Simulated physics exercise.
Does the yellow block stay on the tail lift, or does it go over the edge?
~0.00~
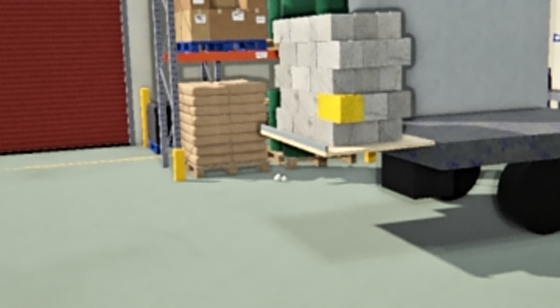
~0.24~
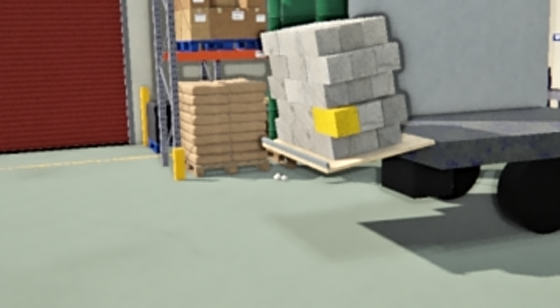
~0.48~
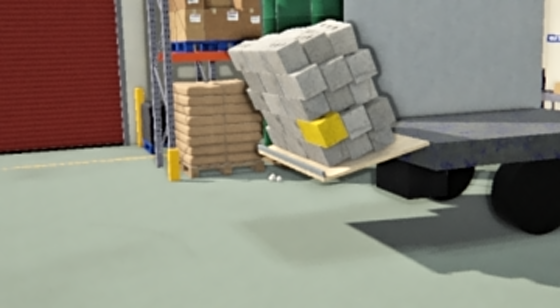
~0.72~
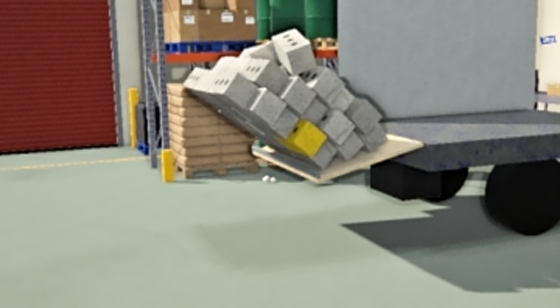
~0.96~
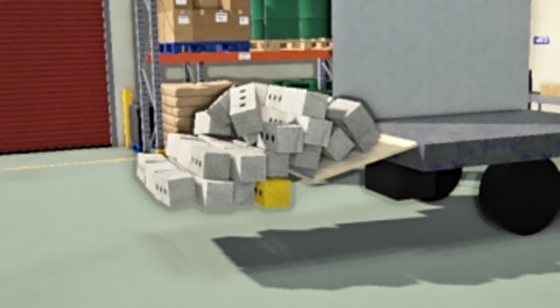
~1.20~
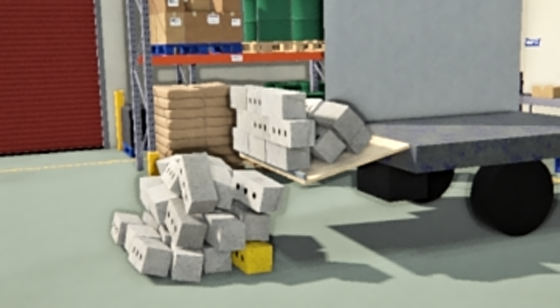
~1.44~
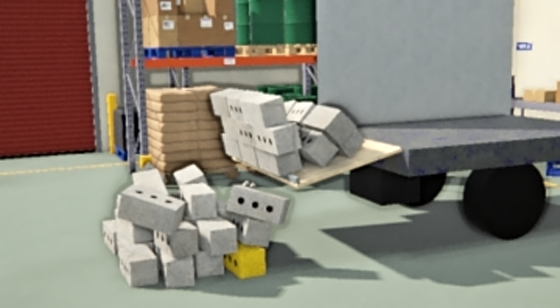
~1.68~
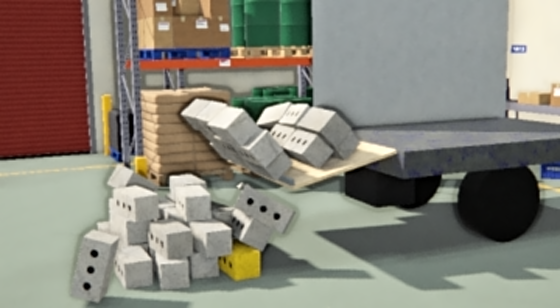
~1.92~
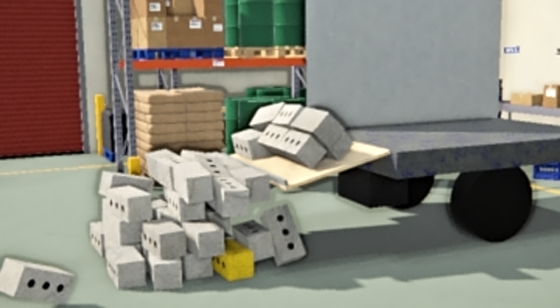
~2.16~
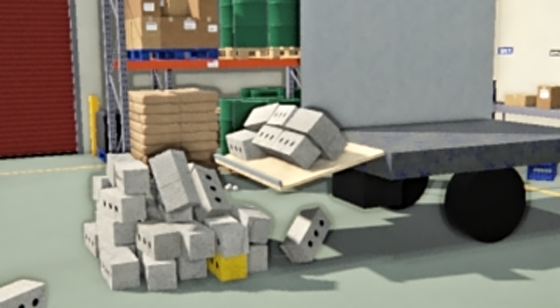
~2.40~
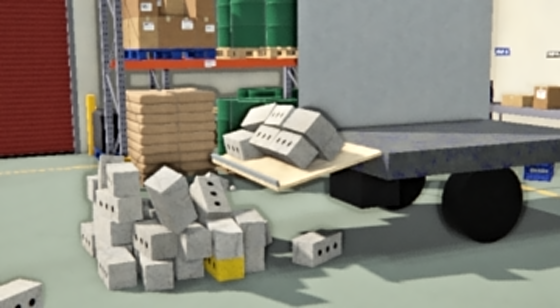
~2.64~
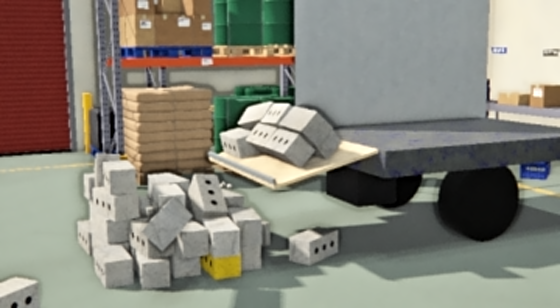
It goes over the edge and ends up on the floor at the front of the heap of grey blocks.
